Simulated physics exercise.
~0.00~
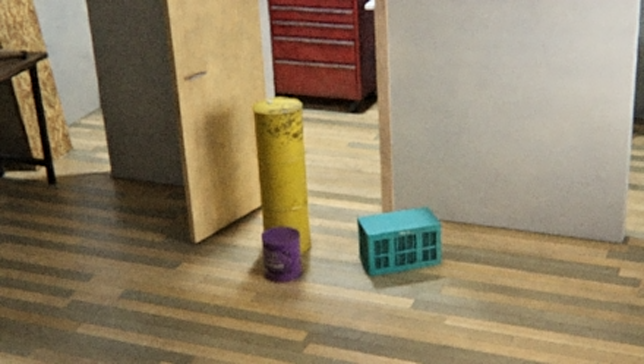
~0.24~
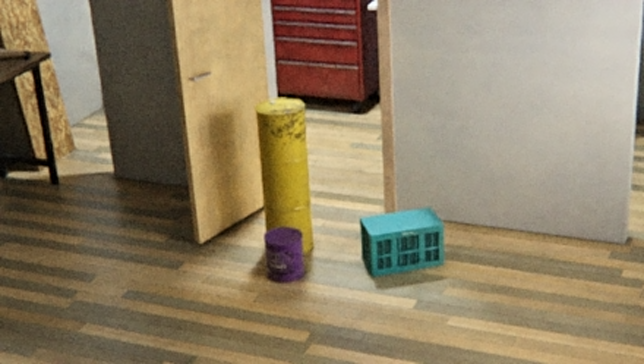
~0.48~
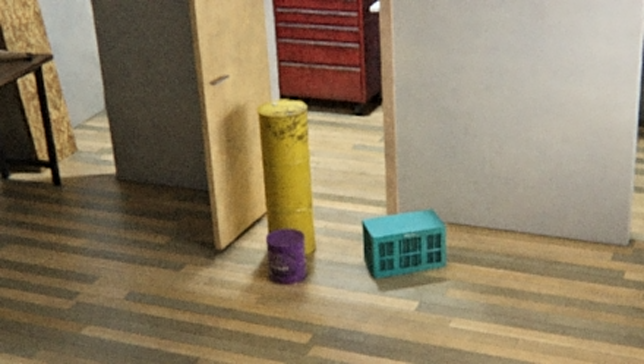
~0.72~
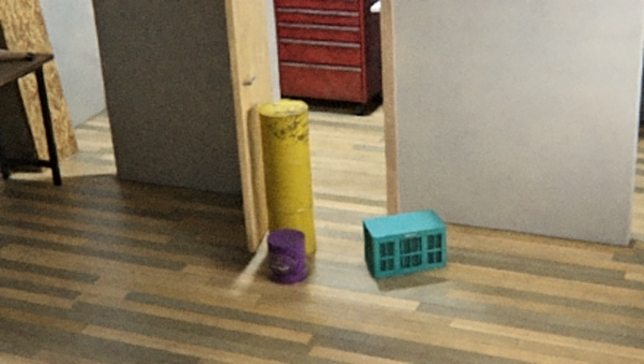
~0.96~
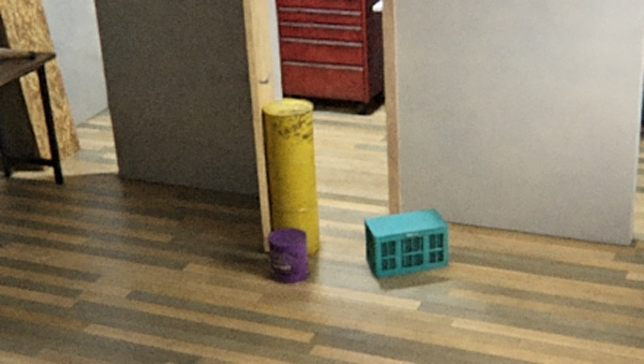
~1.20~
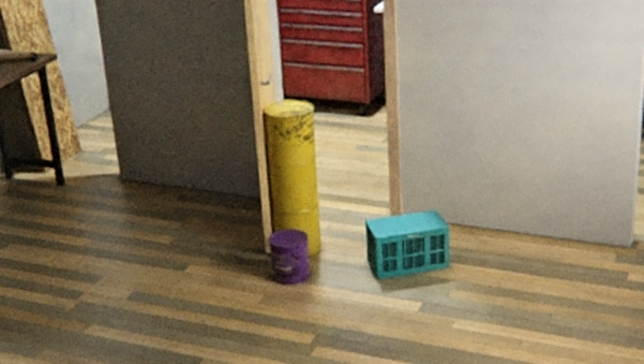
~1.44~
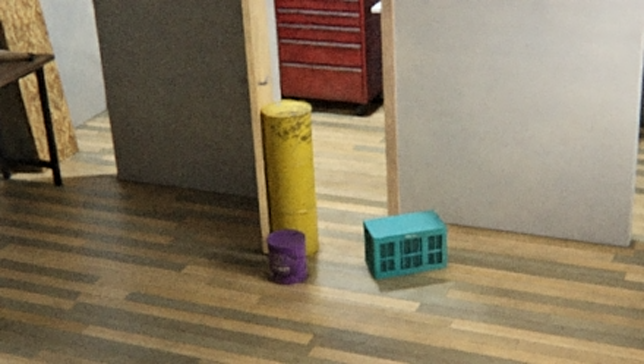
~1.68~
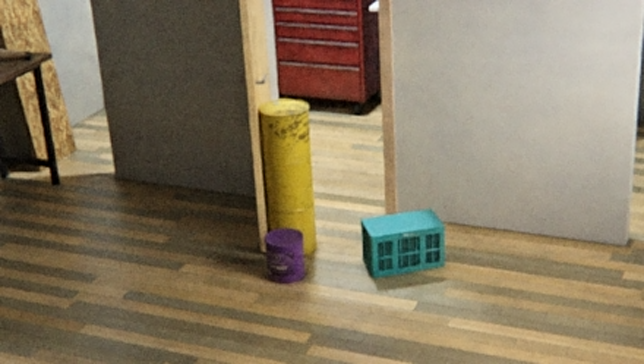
A wooden door swung partway across the opening beside a yellow drum, a purple pail and a turquoise crate, then came to rest next to the drum, still well short of closing, while the three objects stayed where they were.
